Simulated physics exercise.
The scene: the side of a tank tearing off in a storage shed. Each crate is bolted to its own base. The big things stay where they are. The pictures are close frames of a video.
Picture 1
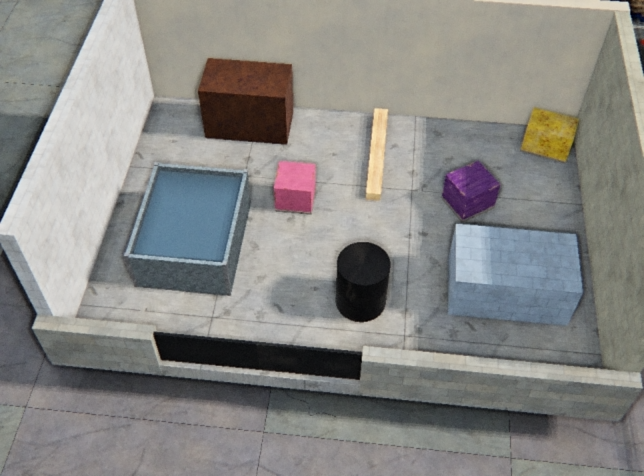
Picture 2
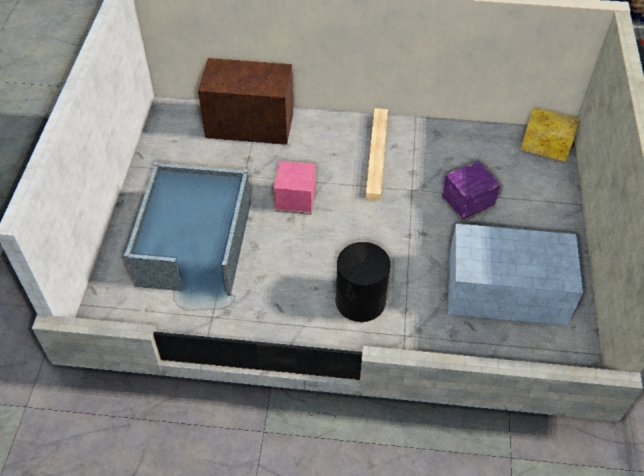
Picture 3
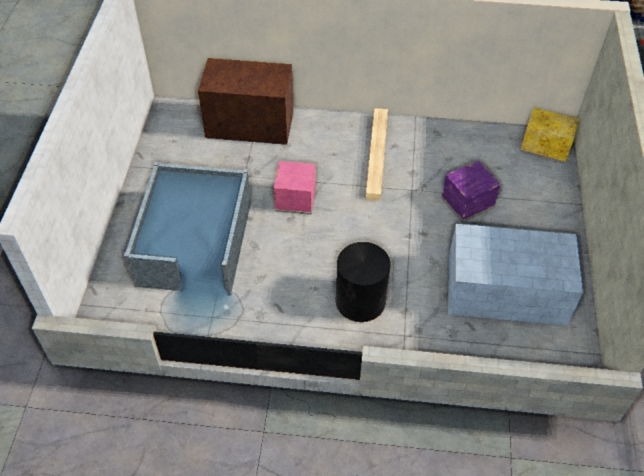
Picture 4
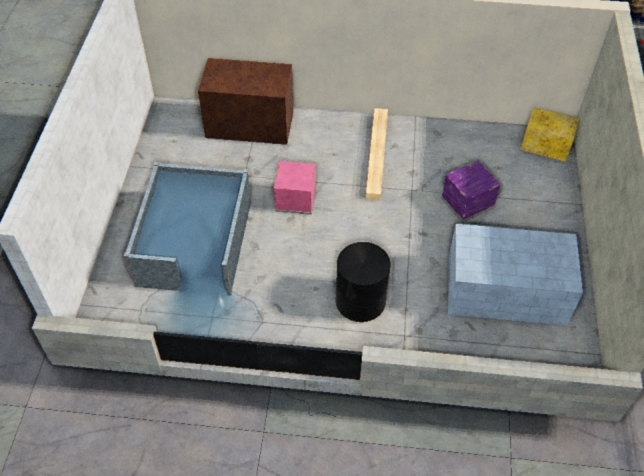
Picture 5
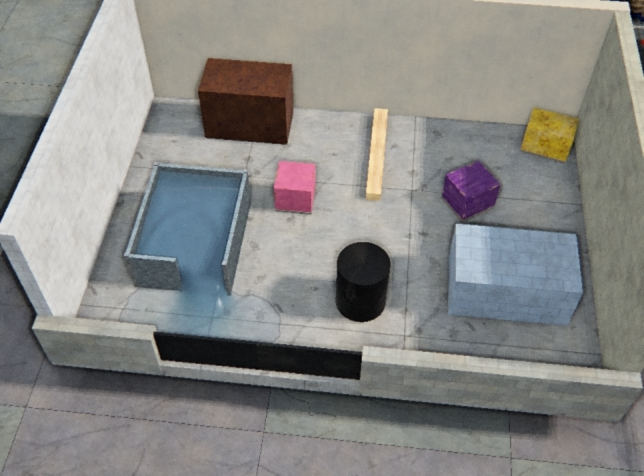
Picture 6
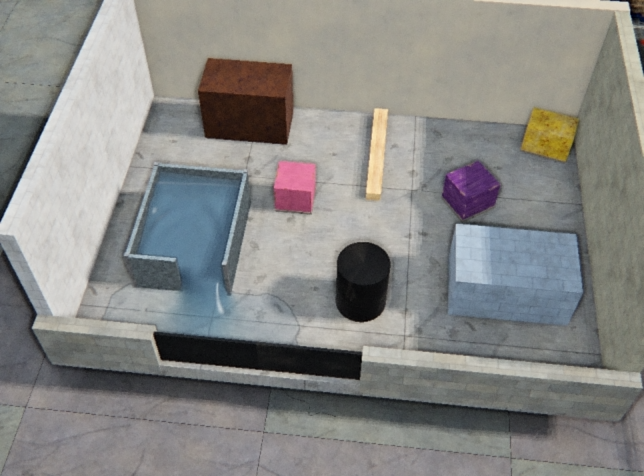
In a storage shed seen from above, pale walls enclose a grey floor with a dark opening in the low front wall. A blue-filled grey tank stands at left, with a brown block behind it, a pink cube, wooden beam and black cylinder near the middle, and purple, yellow and pale blue blocks at right. Part of the tank's front side gives way, and water pours through the gap and spreads across the floor towards the viewer and rightward, while the camera stays still.
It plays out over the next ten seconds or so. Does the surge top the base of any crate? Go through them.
The yellow crate is soaked; the pink crate is soaked; the purple crate keeps dry.
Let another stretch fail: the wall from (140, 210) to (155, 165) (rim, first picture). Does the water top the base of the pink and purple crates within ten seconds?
Pink crate takes water, purple crate stays dry.
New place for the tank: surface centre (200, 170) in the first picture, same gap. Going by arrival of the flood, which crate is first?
I say the crate marked purple.
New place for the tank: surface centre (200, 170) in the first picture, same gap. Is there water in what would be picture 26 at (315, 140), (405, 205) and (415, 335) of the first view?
In that order: No water, dry, under water.
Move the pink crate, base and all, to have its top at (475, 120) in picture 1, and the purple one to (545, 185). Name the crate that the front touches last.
The pink one.
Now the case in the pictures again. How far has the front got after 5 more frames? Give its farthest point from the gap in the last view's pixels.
Around (410, 375).
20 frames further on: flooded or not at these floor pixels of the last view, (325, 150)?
There: Dry.
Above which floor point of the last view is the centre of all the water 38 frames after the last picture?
Near (280, 251).
A moment on, water covers 10 % of the floor; the yellow crate not reached, the pink crate not reached, the purple crate not reached.
Next, water covers 25 % of the floor; the yellow crate not reached, the pink crate not reached, the purple crate not reached.
Then, water covers 45 % of the floor; the yellow crate not reached, the pink crate water round its plinth, the purple crate not reached.
Later, water covers 65 % of the floor; the yellow crate water round its plinth, the pink crate water round its plinth, the purple crate water round its plinth.
In the end, water covers 90 % of the floor; the yellow crate was topped, the pink crate was topped, the purple crate stayed above the water.
